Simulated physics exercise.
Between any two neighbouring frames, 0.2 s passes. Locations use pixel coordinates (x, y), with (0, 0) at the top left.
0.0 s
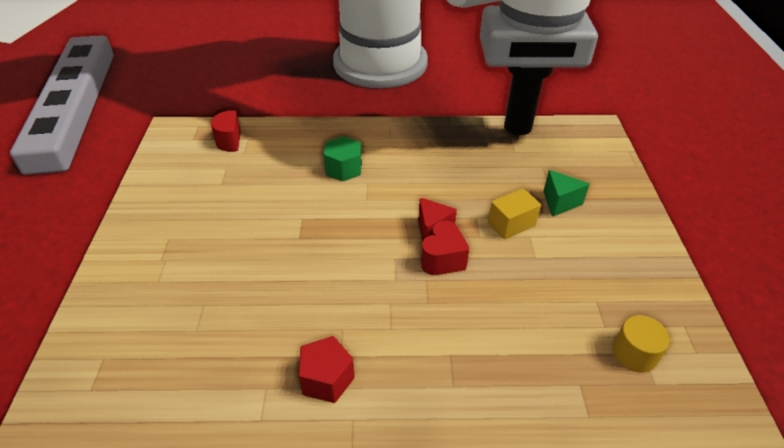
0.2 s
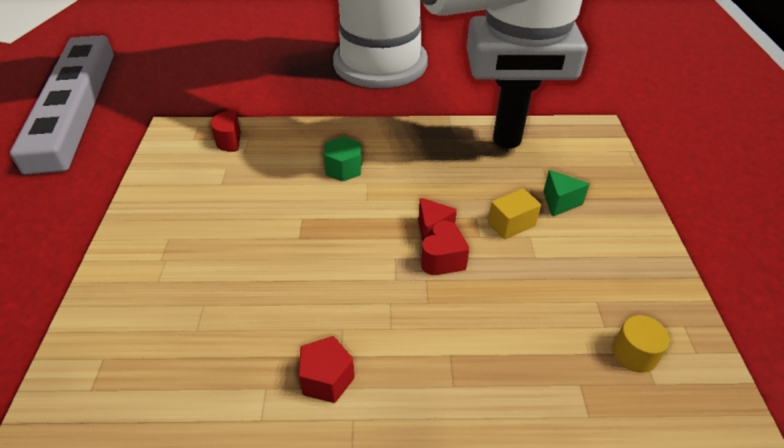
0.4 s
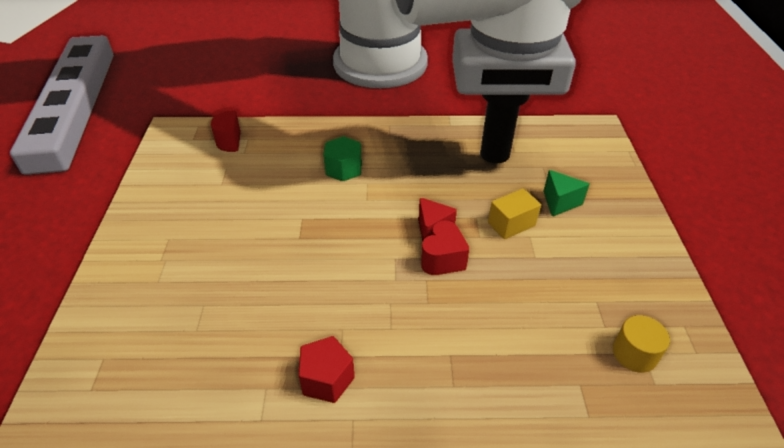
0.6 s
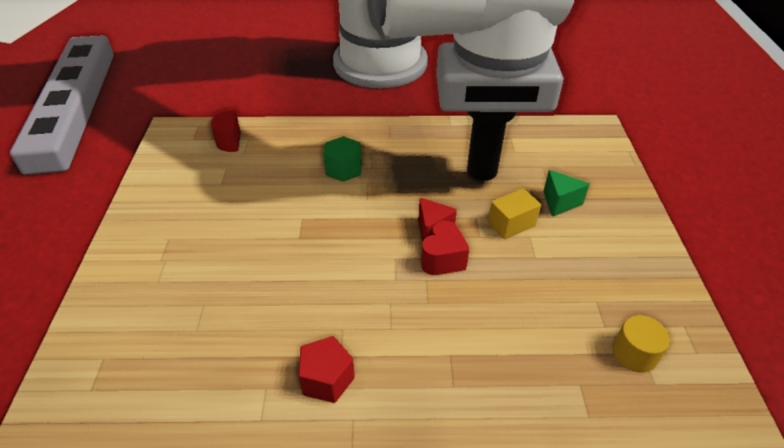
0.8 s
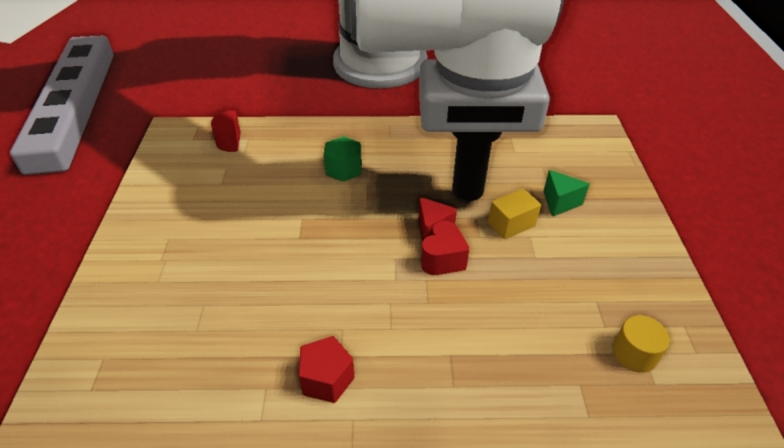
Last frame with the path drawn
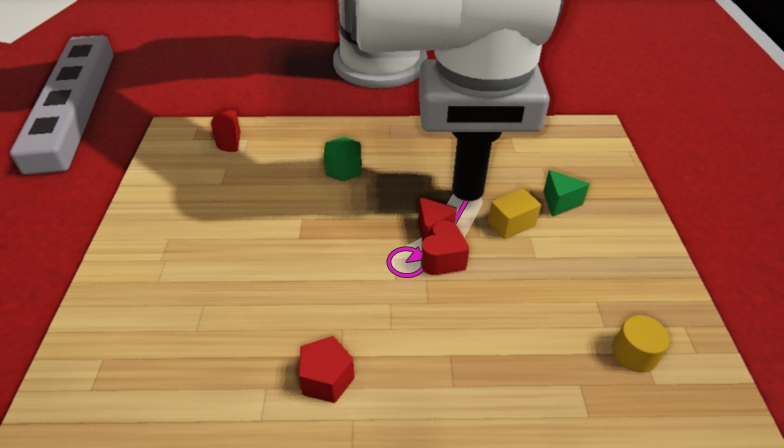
Robot arm moving a black rod forward and slightly left over a wooden board scattered with still red, green and yellow blocks.
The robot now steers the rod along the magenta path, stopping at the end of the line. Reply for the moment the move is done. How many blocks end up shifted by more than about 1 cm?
Total: Two.
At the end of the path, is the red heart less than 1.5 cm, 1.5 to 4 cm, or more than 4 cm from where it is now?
It shifts by 1.5 to 4 cm.
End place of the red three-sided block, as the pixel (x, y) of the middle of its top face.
Located at (377, 232).
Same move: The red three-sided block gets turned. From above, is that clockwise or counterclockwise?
From overhead, clockwise.
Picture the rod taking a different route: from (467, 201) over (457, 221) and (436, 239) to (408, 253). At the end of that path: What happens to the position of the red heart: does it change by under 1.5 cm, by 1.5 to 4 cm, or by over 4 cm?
Net shift: 1.5 to 4 cm.
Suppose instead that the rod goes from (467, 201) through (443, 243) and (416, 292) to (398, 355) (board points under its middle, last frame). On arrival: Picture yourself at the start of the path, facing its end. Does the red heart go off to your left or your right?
The shift is to the left of that direction.
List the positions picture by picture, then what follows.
The first frame shows rod tip (518, 128); block tops, red three-sided block (435, 210); red heart (446, 239); yellow oblong block (516, 203).
The second frame shows rod (507, 140); blocks unchanged.
The third frame shows rod (495, 155); blocks unchanged.
The fourth frame shows rod (482, 171); blocks unchanged.
The fifth frame shows rod (468, 191); red three-sided block (435, 210); red heart (446, 239); yellow oblong block (516, 203).
Path on the board, from (467, 201) via (447, 235), ending at (407, 262).
What follows on the original path. One third of the way, rod (455, 214); red three-sided block (430, 213), turned 20° clockwise.
Two thirds of the way, rod (437, 236); red three-sided block (406, 225), turned 50° clockwise; red heart (441, 253), turned 50° anticlockwise.
At the end, rod (407, 252); red three-sided block (377, 232), turned 95° clockwise; red heart (431, 264), turned 100° anticlockwise; yellow oblong block in place.
